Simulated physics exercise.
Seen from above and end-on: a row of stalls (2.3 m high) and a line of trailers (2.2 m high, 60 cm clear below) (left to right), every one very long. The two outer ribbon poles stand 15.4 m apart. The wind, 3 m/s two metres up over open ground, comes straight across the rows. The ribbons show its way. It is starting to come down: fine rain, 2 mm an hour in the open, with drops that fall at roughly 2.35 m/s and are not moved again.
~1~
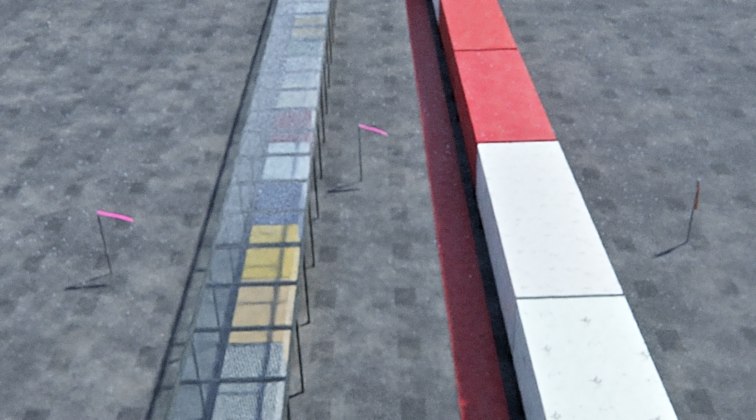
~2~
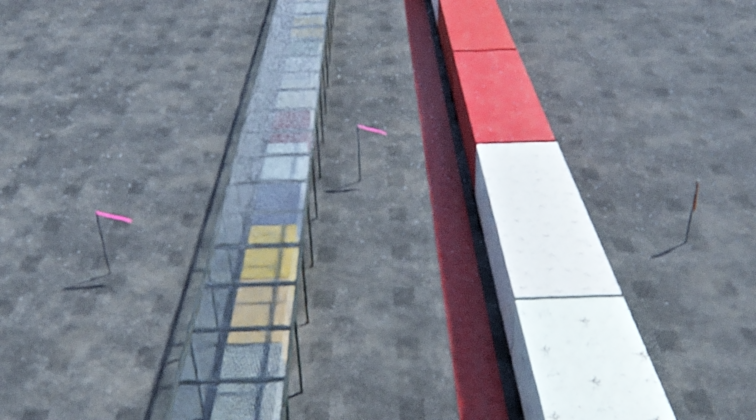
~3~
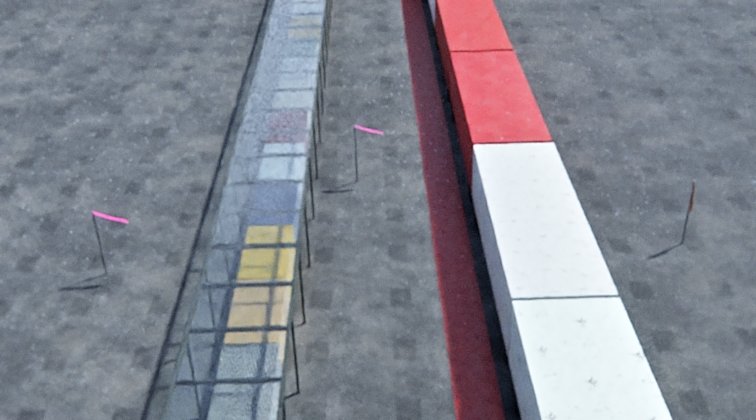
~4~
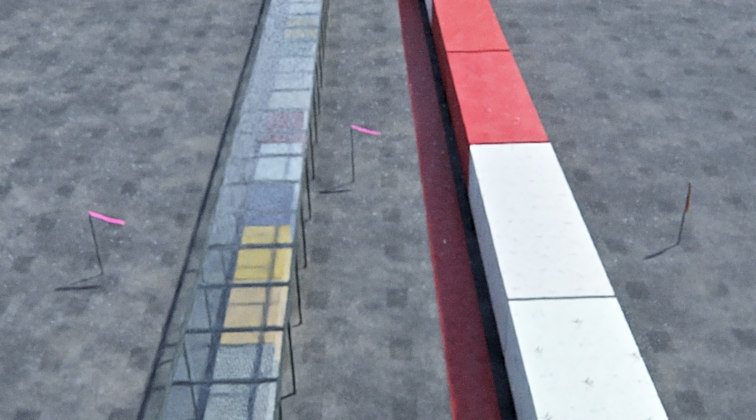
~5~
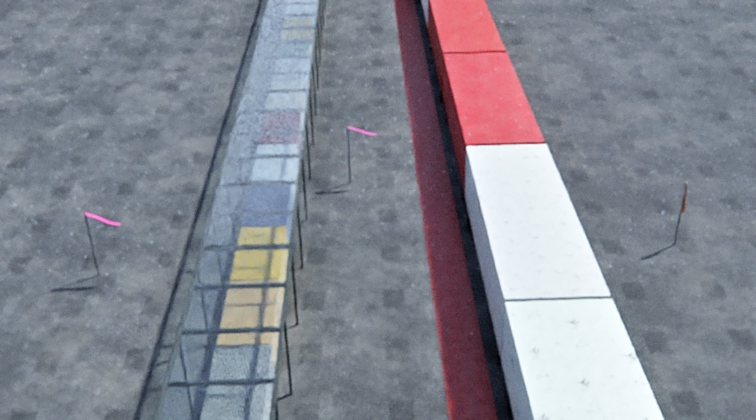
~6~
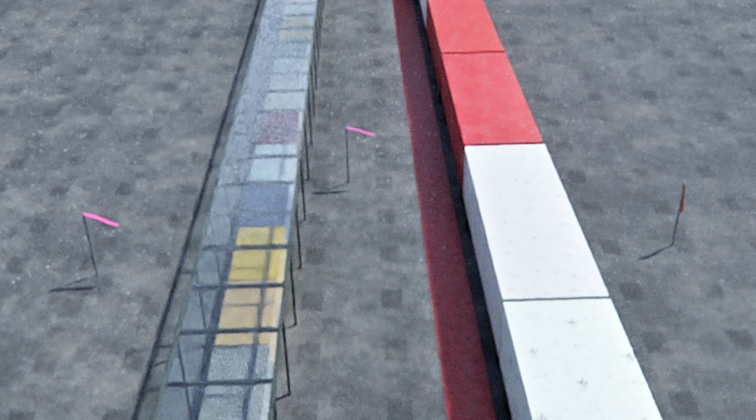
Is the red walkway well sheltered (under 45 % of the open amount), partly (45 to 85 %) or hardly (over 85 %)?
On the red walkway: Above 85 % of what open ground gets.
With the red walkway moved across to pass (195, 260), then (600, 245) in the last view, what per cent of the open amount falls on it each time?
In turn about 100 %, 90 %.
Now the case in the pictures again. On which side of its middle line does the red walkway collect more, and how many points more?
The right one, some 20 points more.
After 10 minutes open ground has 0.3 mm and the red walkway 0.4 mm.
After 30 minutes open ground has 1.0 mm and the red walkway 1.1 mm.
After 60 minutes open ground has 2.0 mm and the red walkway 2.2 mm, so the red walkway has 108 % of the open amount; the left half of it has 99 %, the right half 117 %.
